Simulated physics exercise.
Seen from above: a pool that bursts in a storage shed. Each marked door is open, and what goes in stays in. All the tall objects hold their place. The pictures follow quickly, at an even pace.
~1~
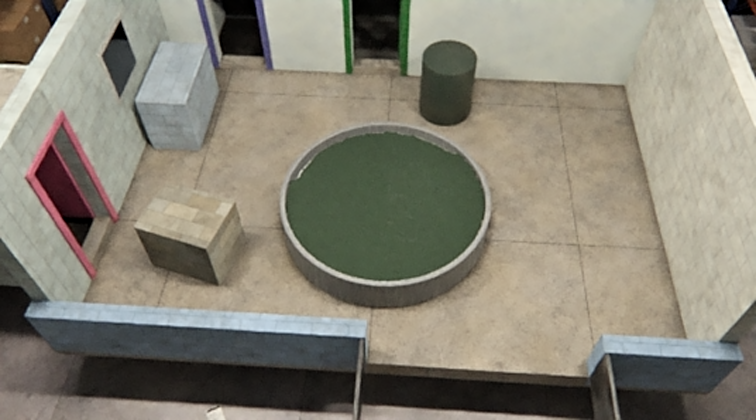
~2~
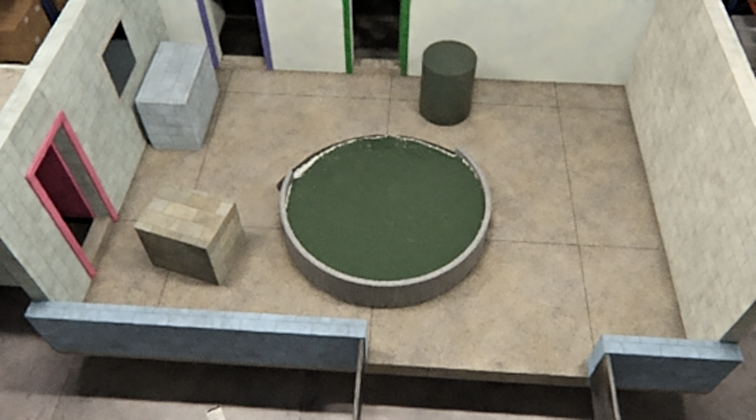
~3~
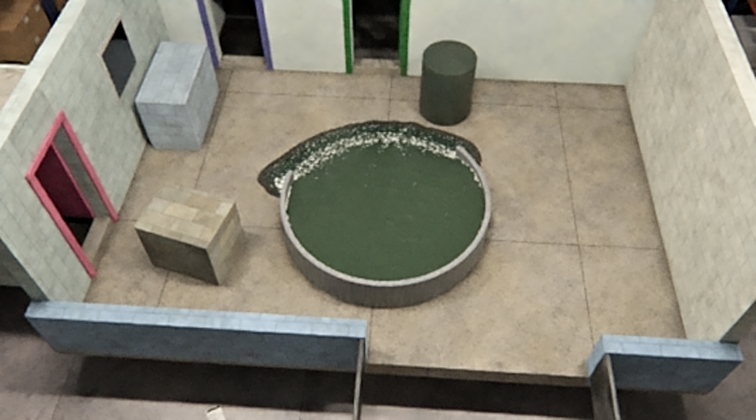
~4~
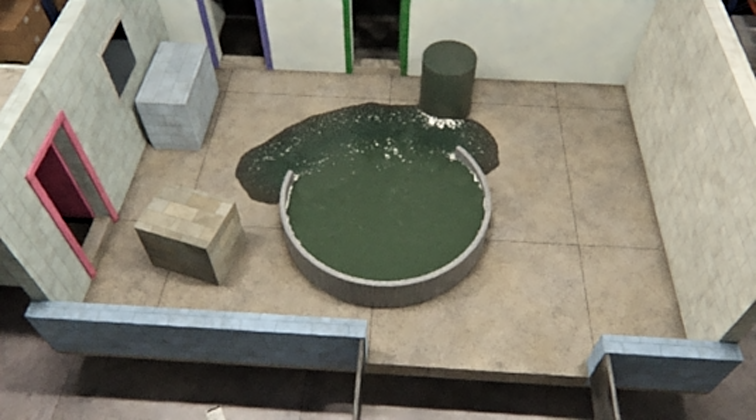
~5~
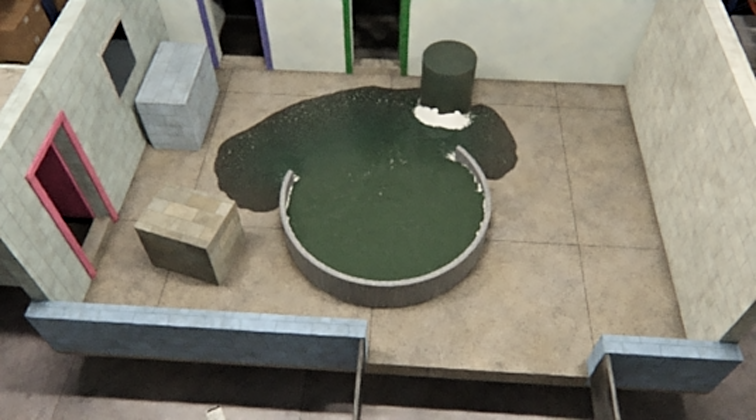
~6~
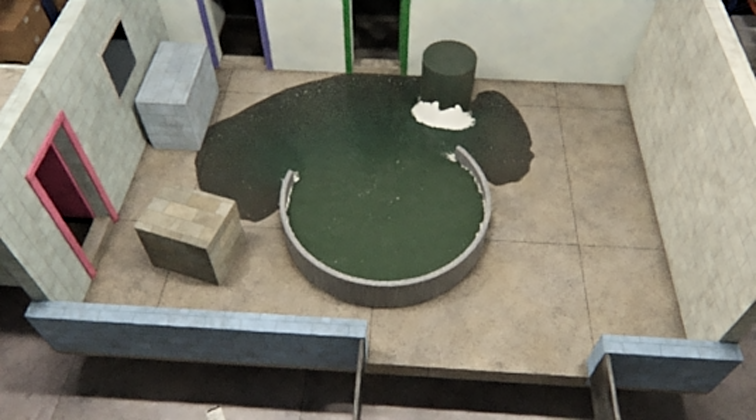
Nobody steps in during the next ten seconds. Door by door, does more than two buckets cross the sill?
In the end: The pink door holds within the limit; the blue door floods; the green door floods.
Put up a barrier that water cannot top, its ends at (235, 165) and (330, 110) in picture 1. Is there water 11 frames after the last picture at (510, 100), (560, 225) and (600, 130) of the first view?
One after the other: Flooded, free of water, covered.
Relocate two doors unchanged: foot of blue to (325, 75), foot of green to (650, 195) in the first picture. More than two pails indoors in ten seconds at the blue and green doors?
My reading: The blue door is over; the green door takes less.
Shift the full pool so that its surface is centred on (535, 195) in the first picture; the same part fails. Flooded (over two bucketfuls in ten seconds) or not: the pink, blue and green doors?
My reading: Pink takes less, blue is over, green holds.
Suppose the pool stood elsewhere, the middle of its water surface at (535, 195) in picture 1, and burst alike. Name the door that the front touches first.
It is the green door.
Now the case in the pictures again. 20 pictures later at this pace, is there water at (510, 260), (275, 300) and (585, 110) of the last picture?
In turn: No water, no water, covered.
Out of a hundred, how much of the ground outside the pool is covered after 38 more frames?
I make it 80 per cent.
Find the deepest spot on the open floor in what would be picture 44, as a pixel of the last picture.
At about (74, 327).
A moment on, water covers 35 % of the floor; the pink door not reached, the blue door wet at the sill, nothing in, the green door under two buckets in.
Next, water covers 45 % of the floor; the pink door not reached, the blue door over two buckets in, the green door over two buckets in.
Then, water covers 55 % of the floor; the pink door wet at the sill, nothing in, the blue door far over two buckets in, the green door far over two buckets in.
Later, water covers 80 % of the floor; the pink door wet at the sill, nothing in, the blue door far over two buckets in, the green door far over two buckets in.
In the end, water covers 100 % of the floor; the pink door wet at the sill, nothing in, the blue door far over two buckets in, the green door far over two buckets in.
